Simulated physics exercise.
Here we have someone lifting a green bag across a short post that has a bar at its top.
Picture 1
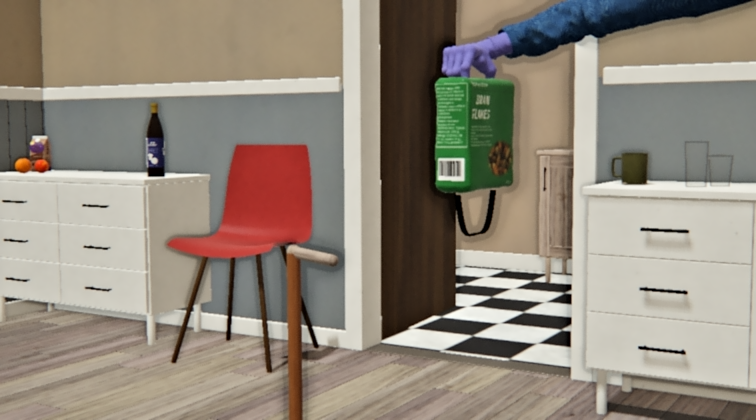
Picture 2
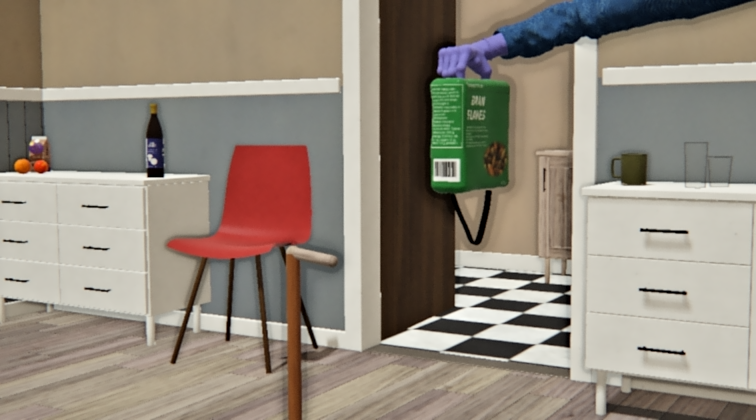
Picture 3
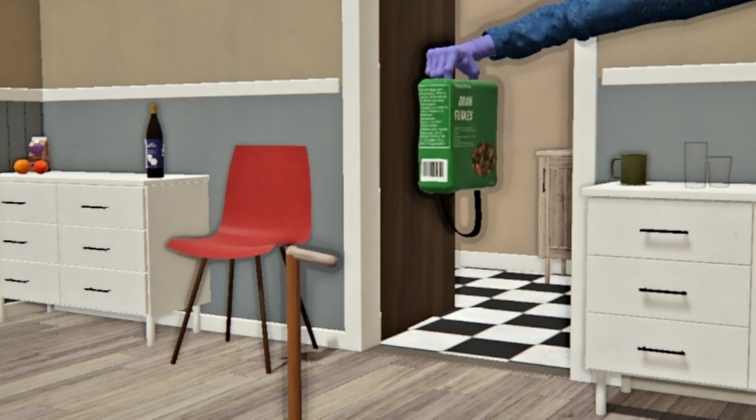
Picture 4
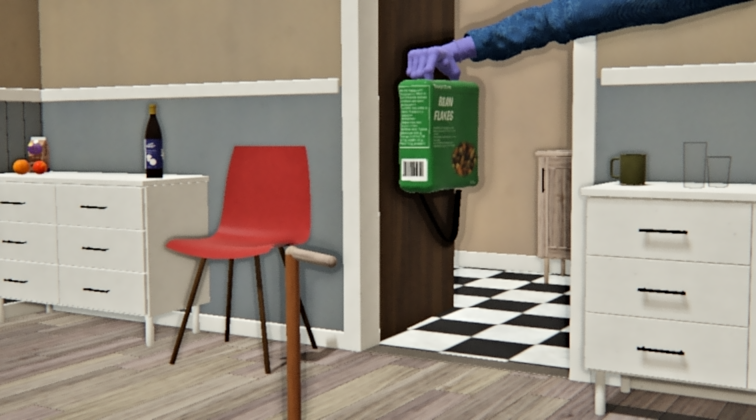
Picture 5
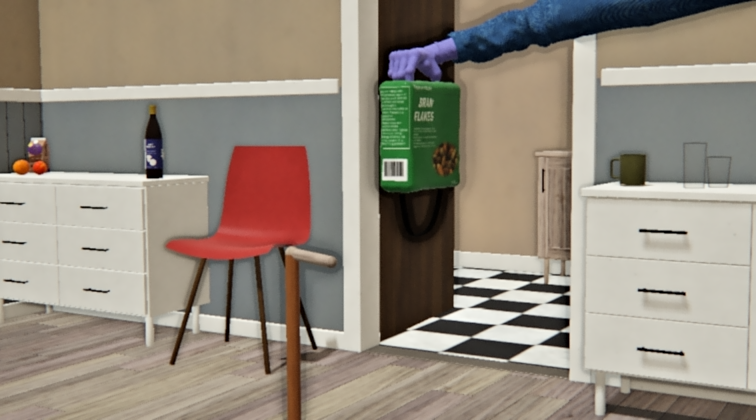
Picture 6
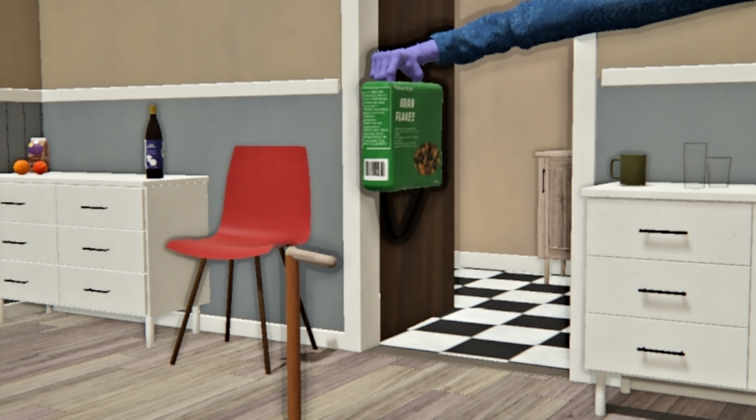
In a room, a gloved hand carries a green bag left toward a short wooden post.
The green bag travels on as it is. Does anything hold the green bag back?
Outcome: The green bag goes by freely.
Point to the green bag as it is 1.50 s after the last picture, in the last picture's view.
Close to (204, 136).
Then, 0.80 s on from there, bag over the post near (290, 136).
Then, 1.50 s on from there, bag past the post near (204, 136).
In the end, bag past the post near (176, 136). The green bag comes away clean.
